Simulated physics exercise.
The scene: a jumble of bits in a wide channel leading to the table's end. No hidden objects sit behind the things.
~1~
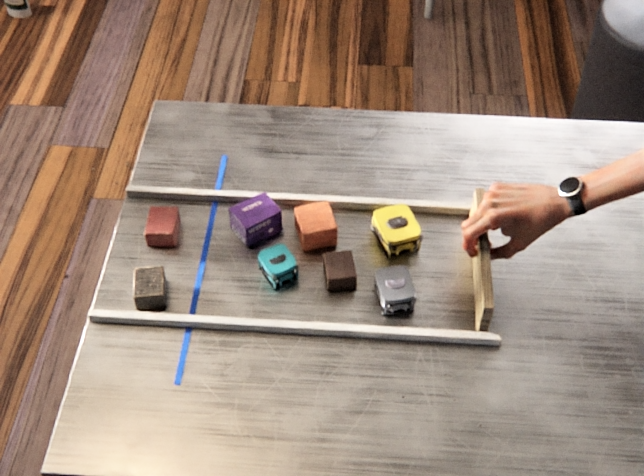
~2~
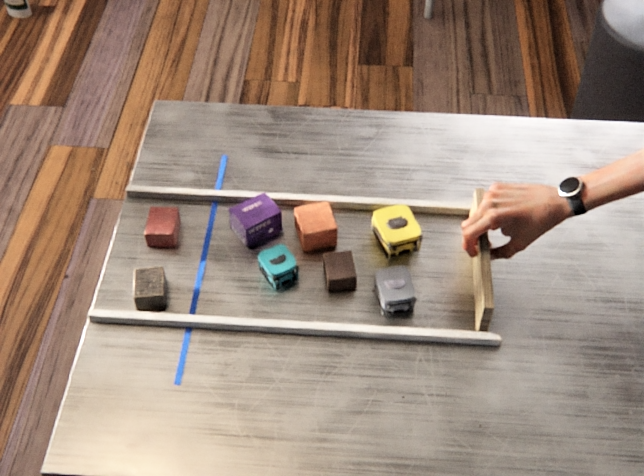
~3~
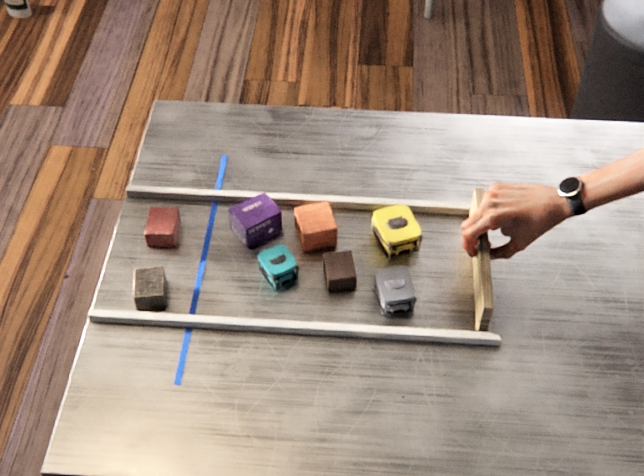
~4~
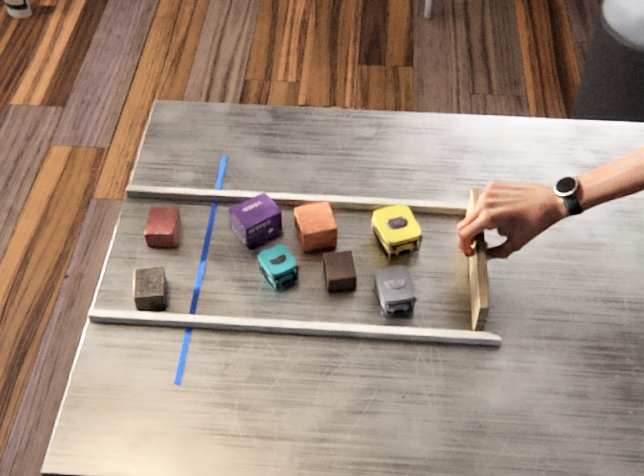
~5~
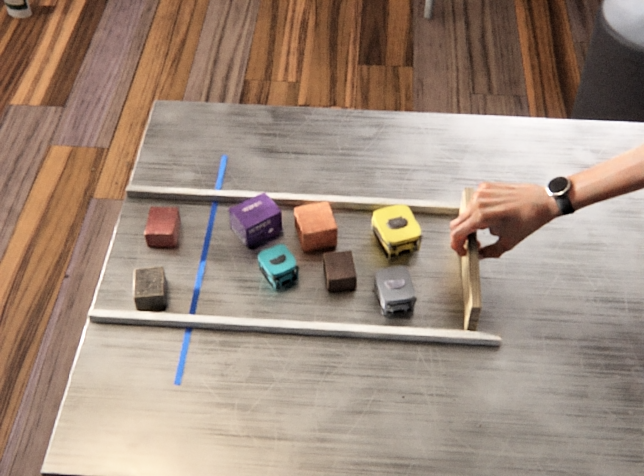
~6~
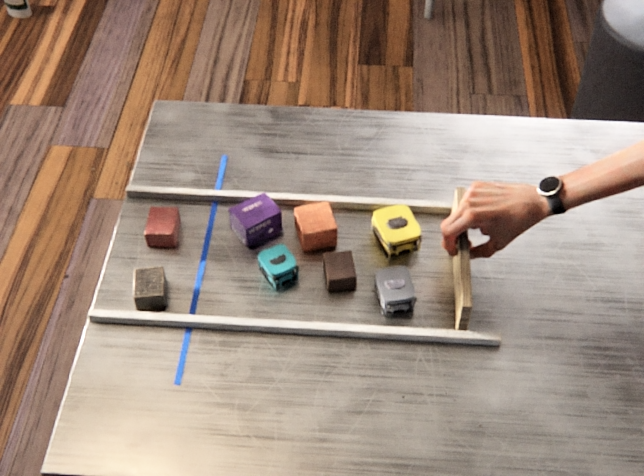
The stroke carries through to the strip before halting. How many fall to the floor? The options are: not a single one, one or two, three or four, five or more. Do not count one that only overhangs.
Answer: One or two.
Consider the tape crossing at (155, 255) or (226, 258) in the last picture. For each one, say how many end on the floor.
Counts per try: 4 and 1.
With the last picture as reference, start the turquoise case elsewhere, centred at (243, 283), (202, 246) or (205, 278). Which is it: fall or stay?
Going through them in turn, the case sits tight, then sits tight, then sits tight.
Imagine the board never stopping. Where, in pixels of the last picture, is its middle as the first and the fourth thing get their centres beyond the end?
I'd put it close to (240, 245) and later close to (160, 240).
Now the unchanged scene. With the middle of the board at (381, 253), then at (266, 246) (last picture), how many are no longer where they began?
First 3, after that 7.
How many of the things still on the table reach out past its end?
You'd get 0.
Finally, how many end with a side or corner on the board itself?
2 in contact.
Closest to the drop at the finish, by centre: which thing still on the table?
The turquoise case.
Soon after, none off yet; red block at rest near (163, 227); black block at rest near (150, 288); purple box moving near (249, 219).
At rest, the number that fall off is one or two; fallen, purple box and red block.
